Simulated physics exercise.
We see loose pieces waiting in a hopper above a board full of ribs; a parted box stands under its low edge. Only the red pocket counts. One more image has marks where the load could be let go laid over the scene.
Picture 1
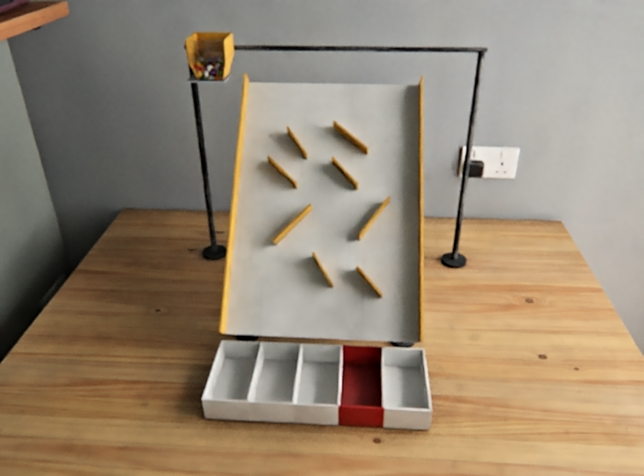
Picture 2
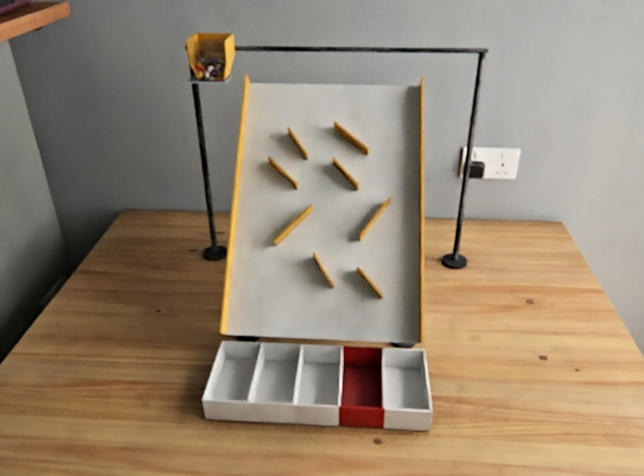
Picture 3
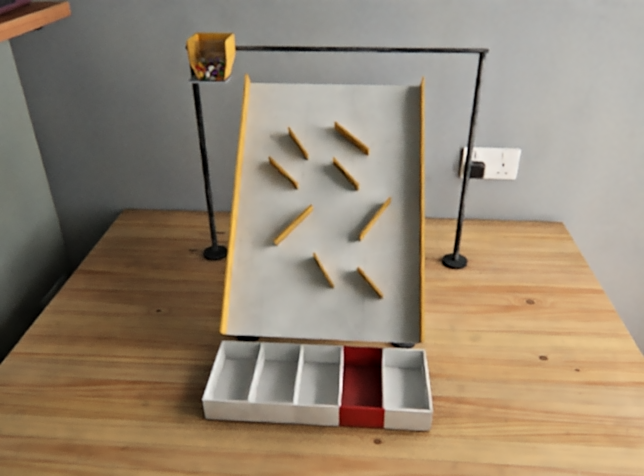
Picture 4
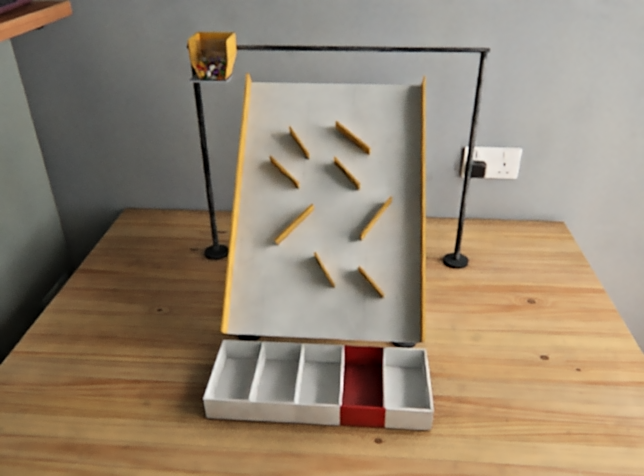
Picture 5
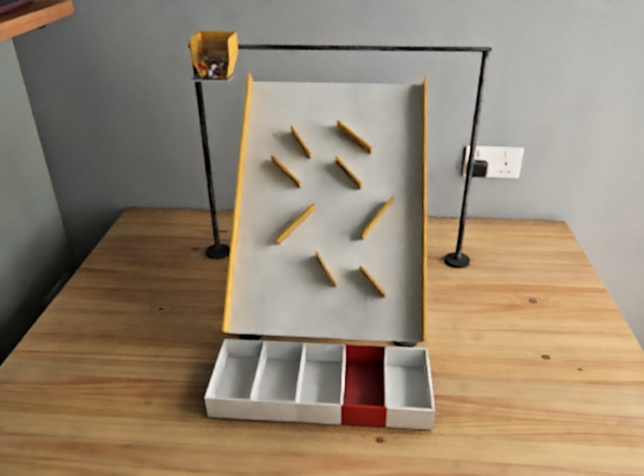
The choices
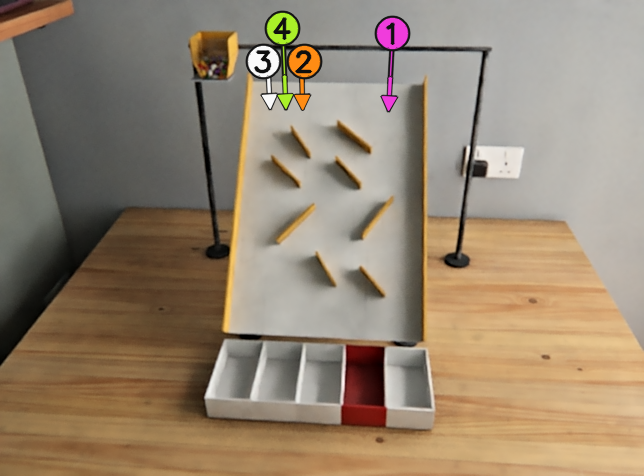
Nothing moves except the camera, which drifts very slightly while looking slightly down from the front at a wooden table against a grey wall. A pale board with yellow edges and eight yellow ribs slopes toward a white box of five pockets, the fourth from the left red. Small mixed-colour pieces stay still in a yellow hopper at the upper left of a black frame, near a white wall socket at right.
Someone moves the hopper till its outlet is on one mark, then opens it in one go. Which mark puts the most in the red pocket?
Mark 2 does it best.
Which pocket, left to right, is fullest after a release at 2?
It is the fourth one.
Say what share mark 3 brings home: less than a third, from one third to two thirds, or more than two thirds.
Mark 3 gives less than a third.
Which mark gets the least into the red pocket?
3 it is.
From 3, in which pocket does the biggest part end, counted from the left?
The first.
On the marked copy, mark 1 meets the board at (388, 105); mark 2 meets the board at (302, 104); mark 3 meets the board at (269, 103); mark 4 meets the board at (285, 103).
If 1 is chosen, about half in the red pocket, about a third in other pockets, a stray few held on the board, a small part outside the box.
If 2 is chosen, about two thirds in the red pocket, about a quarter in other pockets, a stray few held on the board, a small part outside the box.
If 3 is chosen, a small part in the red pocket, most in other pockets, a small part outside the box.
If 4 is chosen, about a quarter in the red pocket, about half in other pockets, a small part held on the board, a small part outside the box.
